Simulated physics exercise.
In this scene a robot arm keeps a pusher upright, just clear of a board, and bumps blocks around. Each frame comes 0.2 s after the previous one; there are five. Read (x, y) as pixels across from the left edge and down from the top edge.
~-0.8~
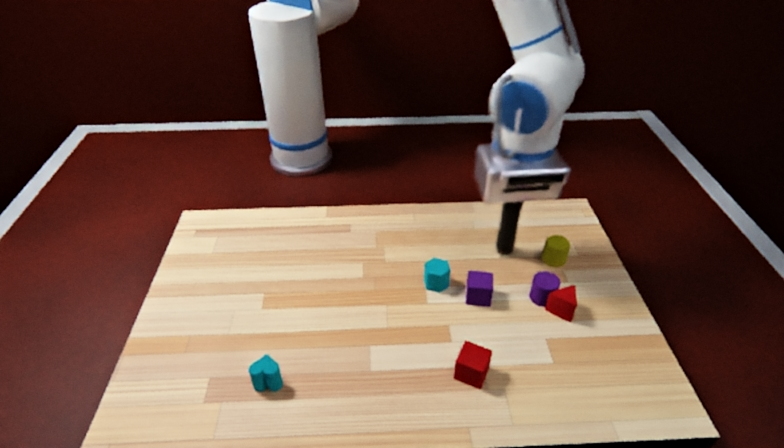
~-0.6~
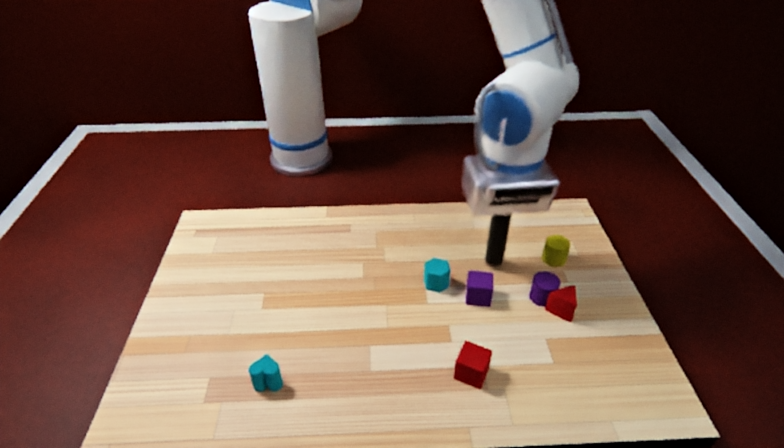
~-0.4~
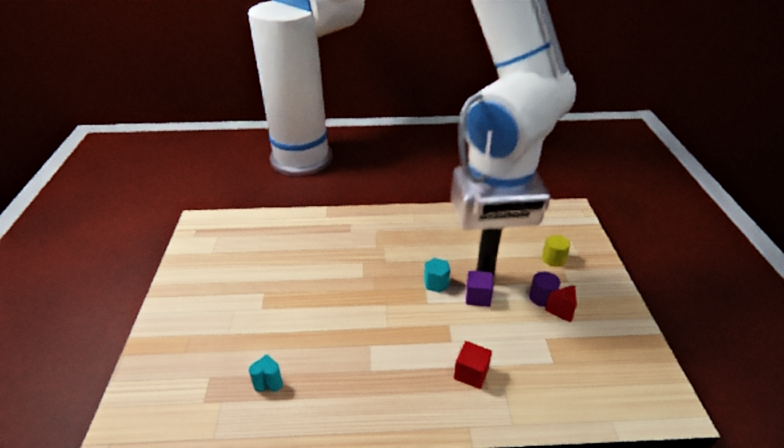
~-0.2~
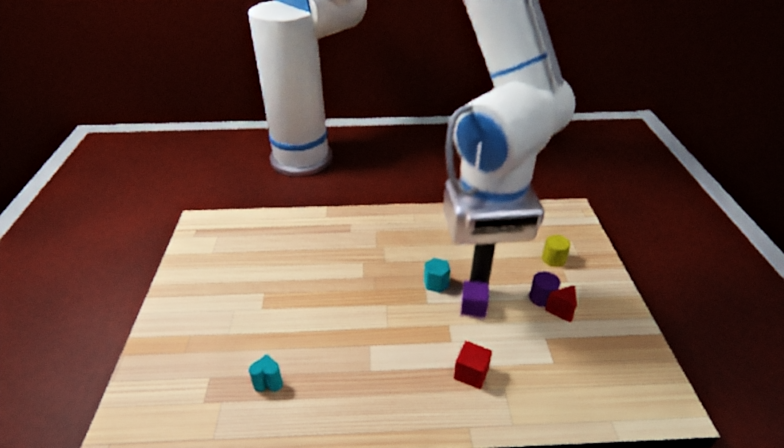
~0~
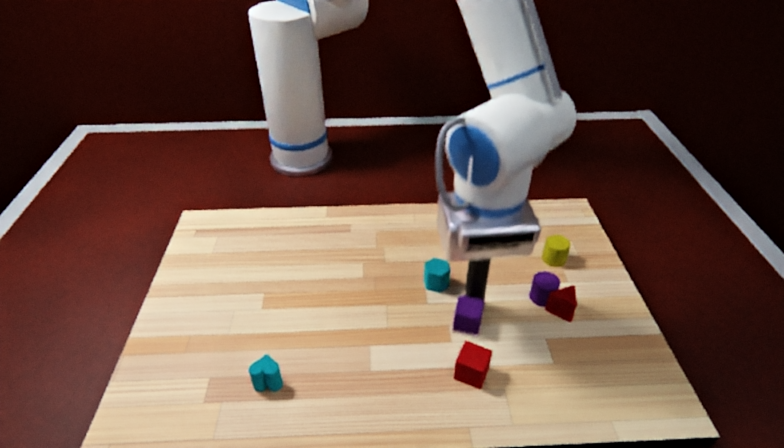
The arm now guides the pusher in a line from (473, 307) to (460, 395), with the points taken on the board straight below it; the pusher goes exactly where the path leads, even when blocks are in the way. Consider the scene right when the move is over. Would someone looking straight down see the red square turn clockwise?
In short: No.
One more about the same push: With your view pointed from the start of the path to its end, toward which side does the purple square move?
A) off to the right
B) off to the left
The one that fits is A, off to the right.
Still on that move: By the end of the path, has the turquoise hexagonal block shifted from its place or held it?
Same place.
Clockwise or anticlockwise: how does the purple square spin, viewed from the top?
The twist is clockwise.
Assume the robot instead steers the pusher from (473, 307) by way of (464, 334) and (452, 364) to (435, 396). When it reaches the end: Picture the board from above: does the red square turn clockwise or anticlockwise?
Looking down: Anticlockwise.
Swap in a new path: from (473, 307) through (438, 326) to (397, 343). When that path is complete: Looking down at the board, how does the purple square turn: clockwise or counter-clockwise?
Answer: Against the clock.
What follows on the original path. One third of the way, pusher (470, 330); purple square (459, 332), turned 30° clockwise; red square (474, 361), turned 20° anticlockwise.
Two thirds of the way, pusher (465, 360); purple square (442, 350), turned 55° clockwise; red square (472, 369), turned 45° anticlockwise.
At the end, pusher (461, 391); turquoise hexagonal block still; purple square (438, 355), turned 80° clockwise; red square (476, 401), turned 60° anticlockwise.
